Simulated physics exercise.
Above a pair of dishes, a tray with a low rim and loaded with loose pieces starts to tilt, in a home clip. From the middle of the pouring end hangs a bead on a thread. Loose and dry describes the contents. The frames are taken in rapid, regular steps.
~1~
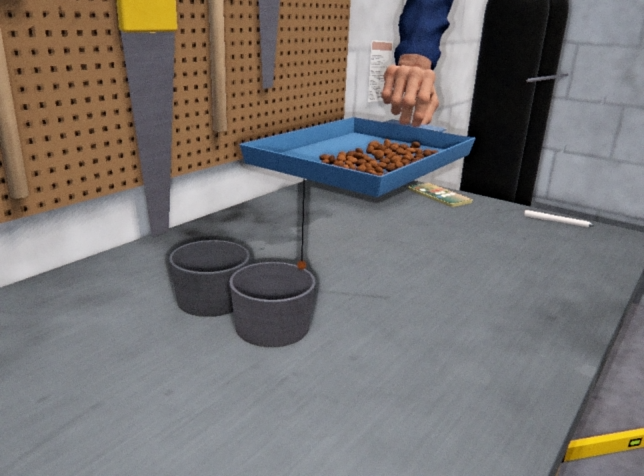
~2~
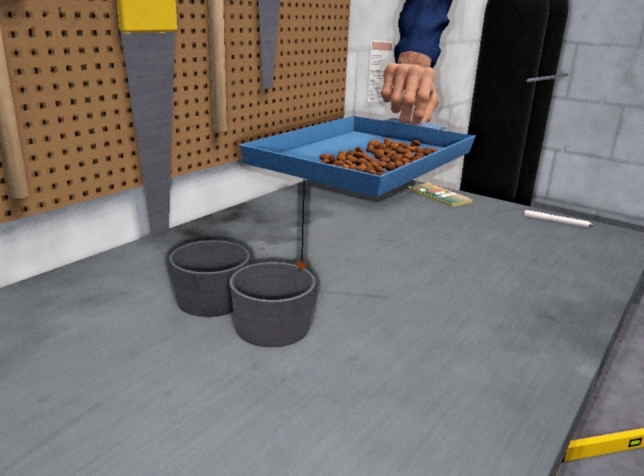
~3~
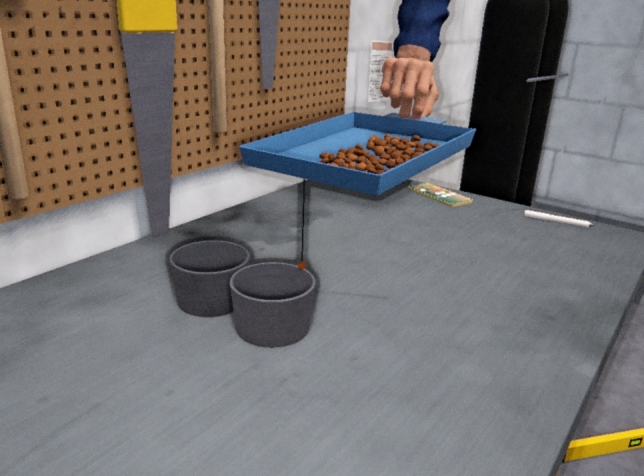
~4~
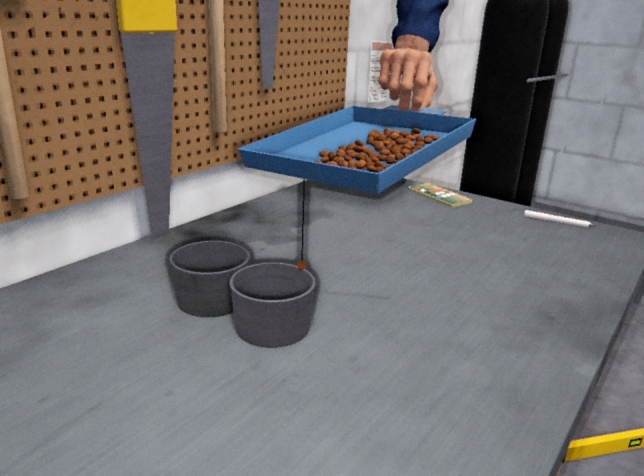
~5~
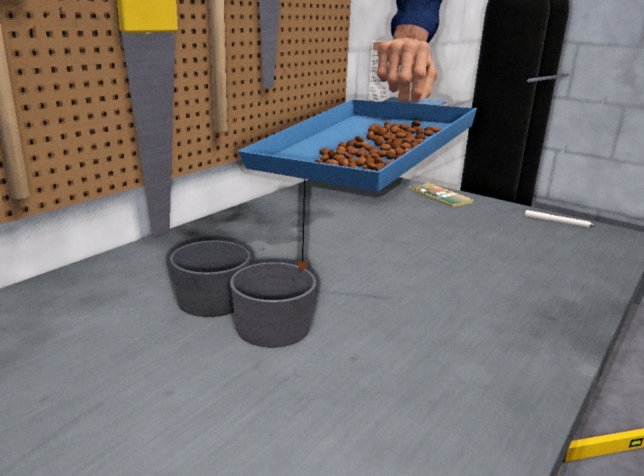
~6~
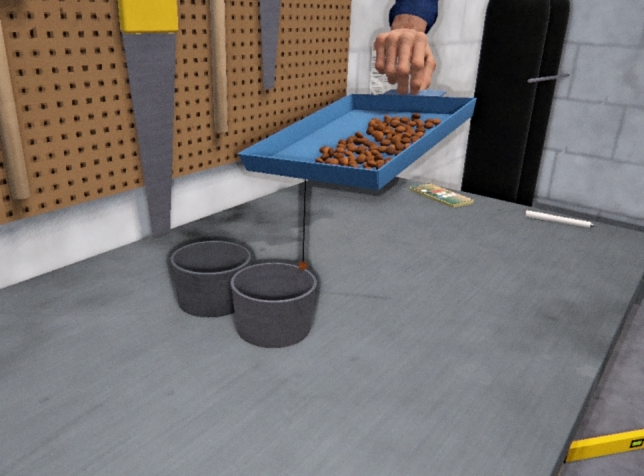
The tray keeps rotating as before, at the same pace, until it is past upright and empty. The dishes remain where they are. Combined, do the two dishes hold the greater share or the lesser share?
The greater share is going to end up in the dishes.
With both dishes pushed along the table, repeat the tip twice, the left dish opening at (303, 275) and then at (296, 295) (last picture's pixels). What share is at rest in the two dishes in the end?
0 % and 10 %.
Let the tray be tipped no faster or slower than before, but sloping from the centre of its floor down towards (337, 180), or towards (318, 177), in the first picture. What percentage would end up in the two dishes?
Lab note: Try one about 10 %, try two 30 %.
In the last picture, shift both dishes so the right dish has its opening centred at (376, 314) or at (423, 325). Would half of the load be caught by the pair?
At place one the minor share; at place two the minor share.
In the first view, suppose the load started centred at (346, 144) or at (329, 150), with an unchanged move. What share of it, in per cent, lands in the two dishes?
Around 80 percent the first time, around 80 percent the second.
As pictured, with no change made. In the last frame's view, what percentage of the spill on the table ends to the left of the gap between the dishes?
30 per cent, roughly.
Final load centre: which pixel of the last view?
At about (238, 304), give or take.
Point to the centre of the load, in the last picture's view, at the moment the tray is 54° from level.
Near (297, 153).
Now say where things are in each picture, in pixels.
Corners of the pouring end at (245, 144) and (379, 175), level; middle of the load at (372, 162), bits of dog kibble; left dish at (182, 287); right dish at (245, 315); bead on its thread at (302, 265), in the first picture.
Corners of the pouring end at (245, 145) and (379, 175), level; middle of the load at (372, 161), in the second picture.
Corners of the pouring end at (244, 146) and (378, 173), tipped barely, lowest at the left corner; middle of the load at (372, 158), in the third picture.
Corners of the pouring end at (244, 148) and (377, 172), tipped a little, lowest at the left corner; middle of the load at (372, 154), in the fourth picture.
Corners of the pouring end at (243, 150) and (377, 170), tipped a little, lowest at the left corner; middle of the load at (372, 150), in the fifth picture.
Corners of the pouring end at (243, 152) and (376, 169), tipped a little, lowest at the left corner; middle of the load at (372, 146); left dish at (183, 288); right dish at (246, 316), in the sixth picture.
Soon, tray tipped steeply; all on the tray.
A while on, tray tipped right over; about two thirds on the tray; a stray few in the right dish; a small part in the left dish; a stray few outside both; about a quarter in the air.
Towards the end, tray tipped past a quarter turn; about a third in the right dish; about a third in the left dish; about a quarter outside both.
Finally, tray tipped past a quarter turn; about a third in the right dish; about a third in the left dish; about a quarter outside both.
